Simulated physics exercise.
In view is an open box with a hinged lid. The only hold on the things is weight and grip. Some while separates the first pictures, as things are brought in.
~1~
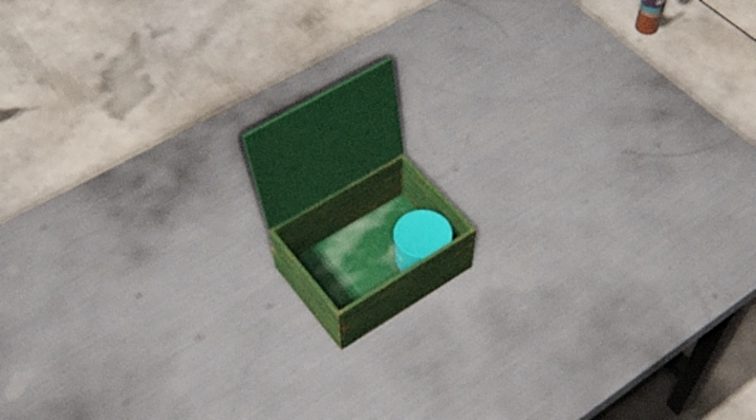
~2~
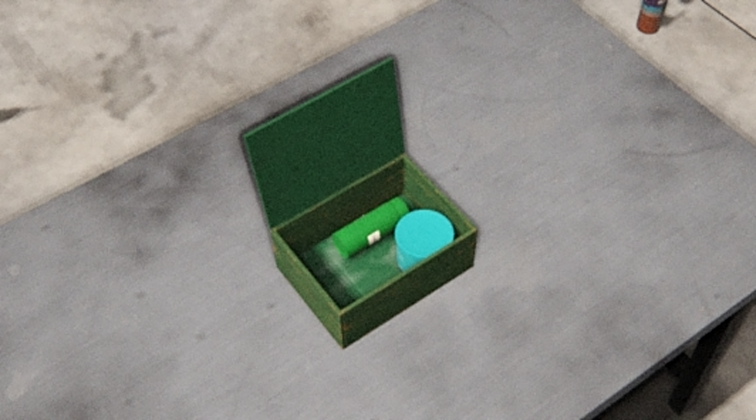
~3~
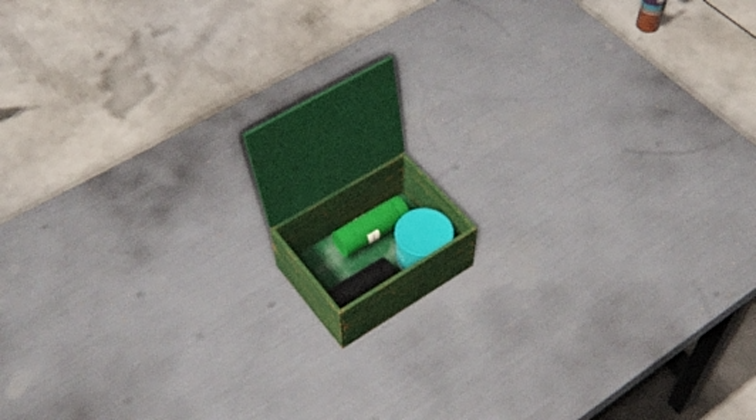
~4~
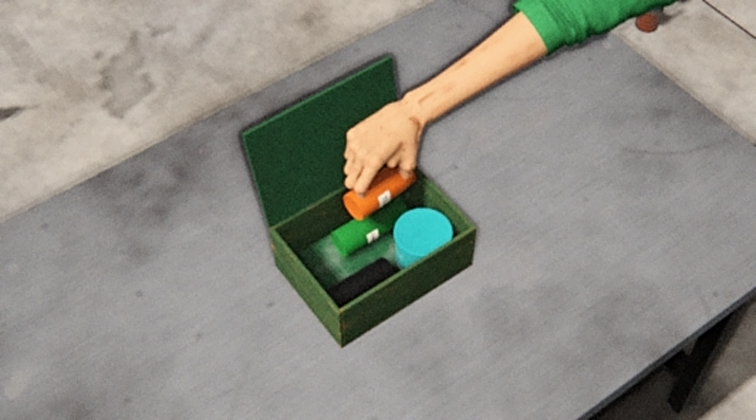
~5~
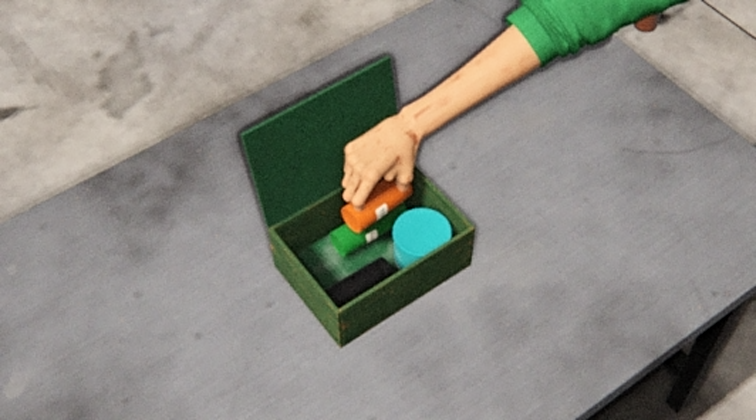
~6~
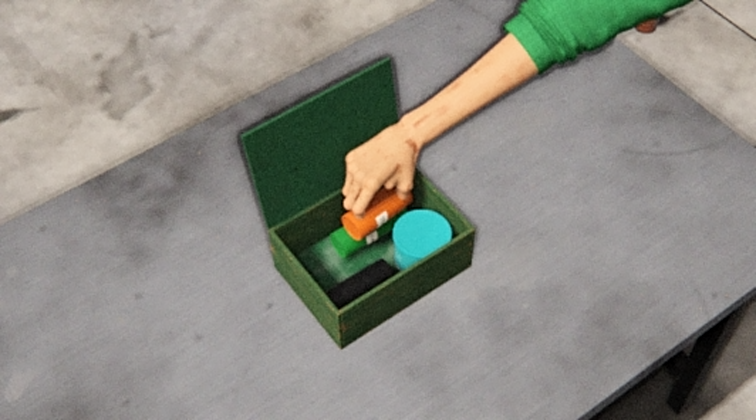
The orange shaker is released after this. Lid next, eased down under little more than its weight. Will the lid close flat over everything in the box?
Yes.
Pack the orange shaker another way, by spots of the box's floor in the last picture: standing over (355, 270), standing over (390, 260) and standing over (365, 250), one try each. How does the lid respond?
Case one, the lid is kept from closing; case two, it lies closed; case three, it lies closed.
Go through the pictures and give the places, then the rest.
The last thing is not in view yet, in the first frame.
The last thing is not in view yet; turquoise tub (424, 246), in the second frame.
The last thing is not in view yet; green shaker (371, 226), in the third frame.
Coming down; orange shaker (381, 189); black shaker (359, 288), in the fourth frame.
Coming down; orange shaker (378, 201); turquoise tub (422, 244), in the fifth frame.
Put in, still held; orange shaker (378, 209), in the sixth frame.
Then, 1.00 s past the last view, lid starting down; orange shaker displaced about its own width near (388, 228); green shaker displaced a little.
Then, 1.60 s past the last view, lid 58° above the rim; orange shaker displaced about its own width near (388, 228); black shaker displaced a little; green shaker displaced a little.
Then, 2.10 s past the last view, lid 13° above the rim; orange shaker displaced about its own width near (388, 228); black shaker displaced a little; green shaker displaced a little.
Finally, lid shut; all 4 still in place. Final places as the last picture's camera would see them, orange shaker near (388, 228).
